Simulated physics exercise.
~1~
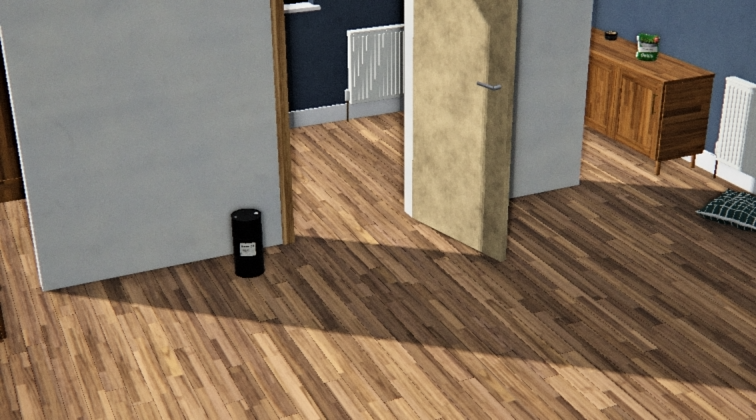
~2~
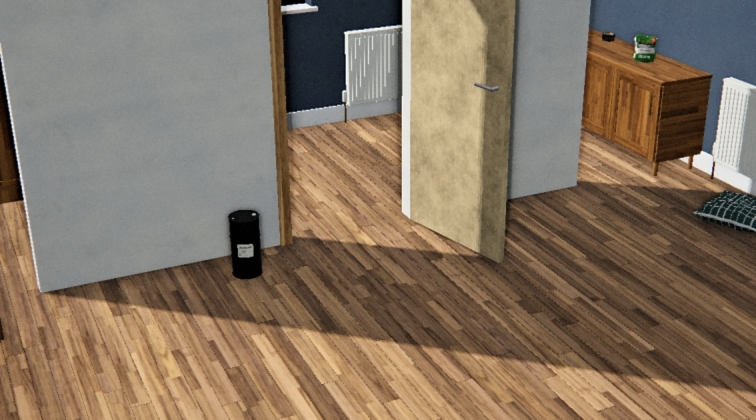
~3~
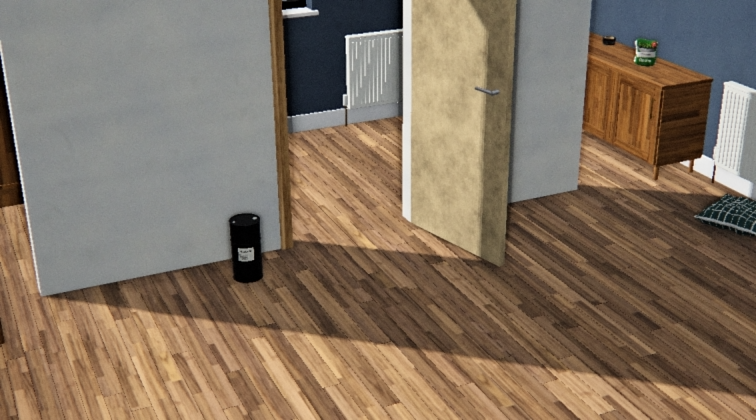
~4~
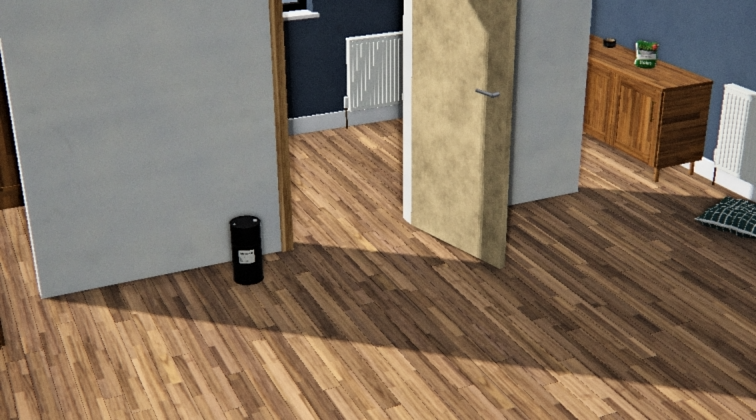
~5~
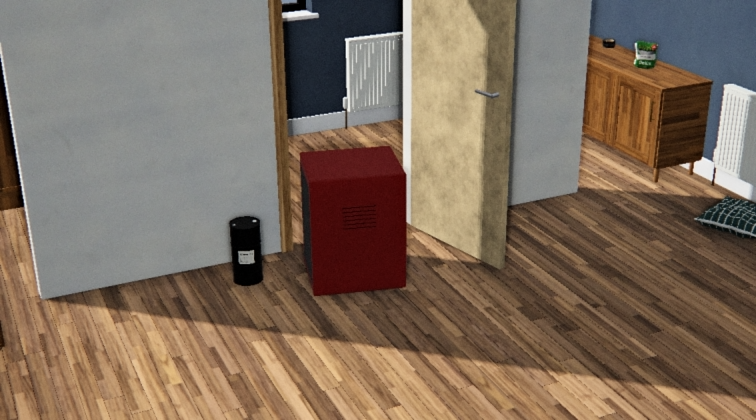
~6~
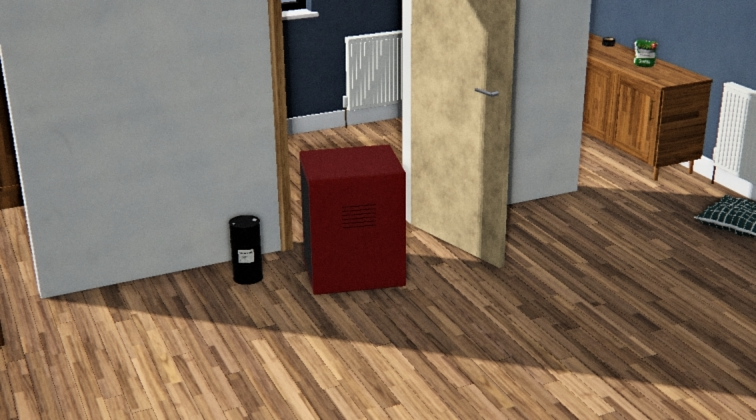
Red metal cabinet appearing suddenly in front of an open doorway, right of a small black canister, while the door stays still.
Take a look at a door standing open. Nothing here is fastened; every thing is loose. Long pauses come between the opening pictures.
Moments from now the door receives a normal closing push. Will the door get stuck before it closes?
Yes: The door ends up partly open.
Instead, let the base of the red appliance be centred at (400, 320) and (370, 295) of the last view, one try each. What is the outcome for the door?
Try 1: Door ends up flush. Try 2: Door stays partly open.
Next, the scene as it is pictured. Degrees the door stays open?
Near 60° open.
Then, 0.70 s past the last view, door at 91°.
Then, 1.10 s past the last view, door at 74°.
Finally, door at 62°; both still in place. Final places as the last picture's camera would see them, red appliance near (351, 218).
